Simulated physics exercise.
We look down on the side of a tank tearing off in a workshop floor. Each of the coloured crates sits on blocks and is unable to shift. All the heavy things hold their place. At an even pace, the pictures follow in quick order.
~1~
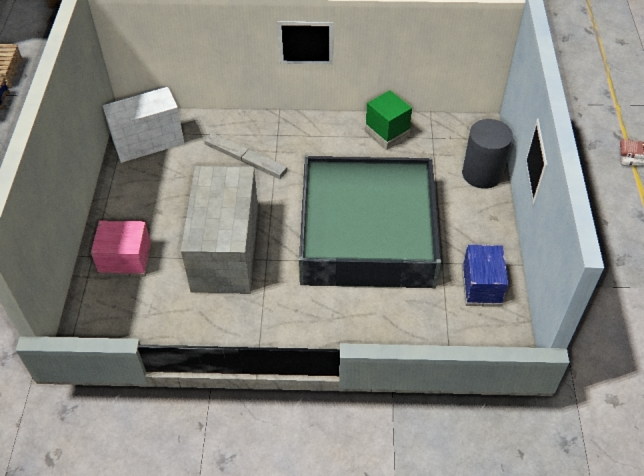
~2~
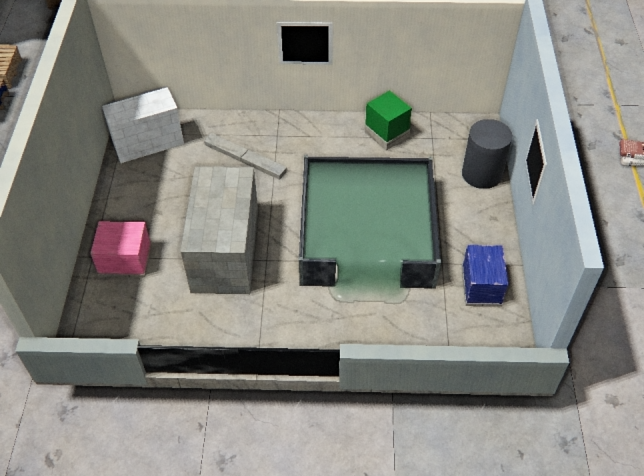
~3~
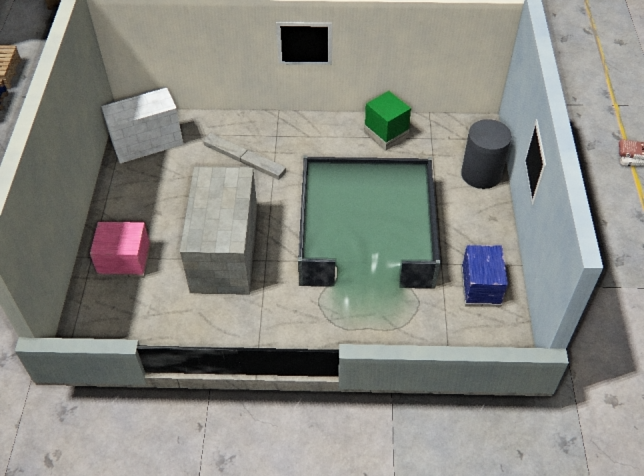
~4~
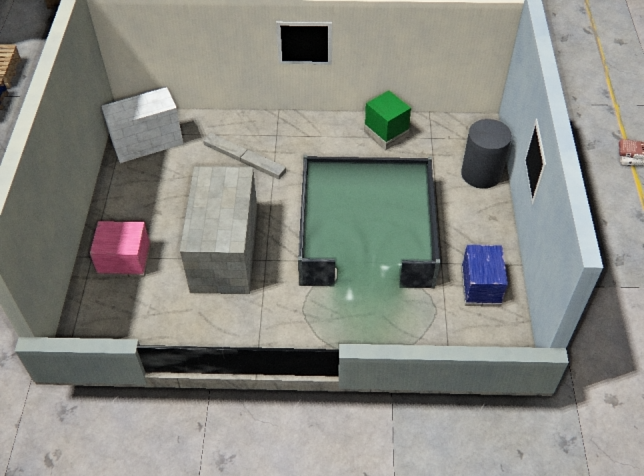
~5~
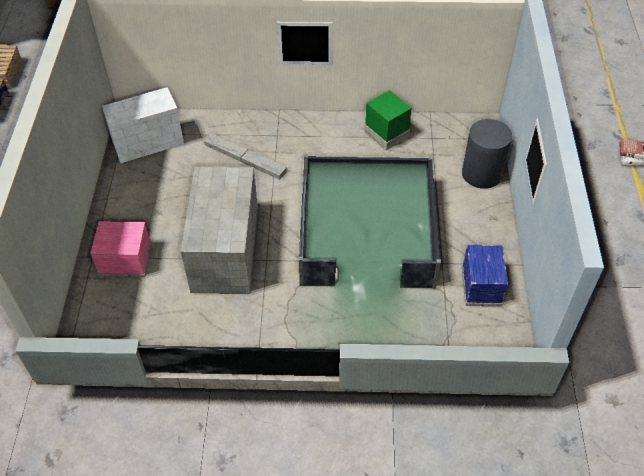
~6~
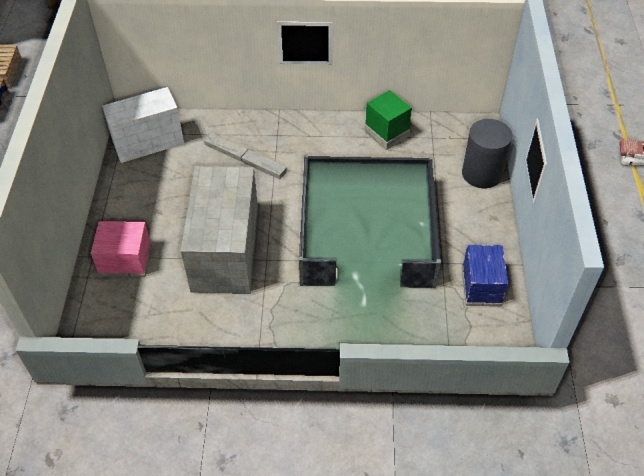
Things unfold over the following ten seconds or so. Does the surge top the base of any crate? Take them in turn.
As I see it, the green crate comes through untouched; the blue crate comes through with water on it; the pink crate comes through with water on it.
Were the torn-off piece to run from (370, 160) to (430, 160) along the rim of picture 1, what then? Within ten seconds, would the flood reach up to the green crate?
I'd say green is hit by the flood.
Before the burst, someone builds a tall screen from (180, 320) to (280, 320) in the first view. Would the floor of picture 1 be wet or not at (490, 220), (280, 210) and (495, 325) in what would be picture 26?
As listed: Awash, free of water, covered.
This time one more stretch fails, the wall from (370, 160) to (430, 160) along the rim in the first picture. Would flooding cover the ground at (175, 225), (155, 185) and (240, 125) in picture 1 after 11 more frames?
Well, the first one's left untouched, the second's left untouched, and the third's sodden.
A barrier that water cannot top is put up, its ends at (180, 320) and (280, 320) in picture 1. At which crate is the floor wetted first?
The blue crate.
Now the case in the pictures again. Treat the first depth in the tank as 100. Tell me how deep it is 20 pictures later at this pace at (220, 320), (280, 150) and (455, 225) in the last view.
I'd say close to 8, 0 and 2 percent.
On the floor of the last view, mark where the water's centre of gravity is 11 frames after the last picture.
It is around (365, 273).
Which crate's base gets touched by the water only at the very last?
I think it's the green one.
A moment on, water covers 15 % of the floor; the green crate not reached, the blue crate water round its plinth, the pink crate not reached.
Next, water covers 25 % of the floor; the green crate not reached, the blue crate water round its plinth, the pink crate not reached.
Then, water covers 45 % of the floor; the green crate not reached, the blue crate water round its plinth, the pink crate water round its plinth.
Later, water covers 75 % of the floor; the green crate water round its plinth, the blue crate water round its plinth, the pink crate water round its plinth.
In the end, water covers 95 % of the floor; the green crate stayed above the water, the blue crate was topped, the pink crate was topped.
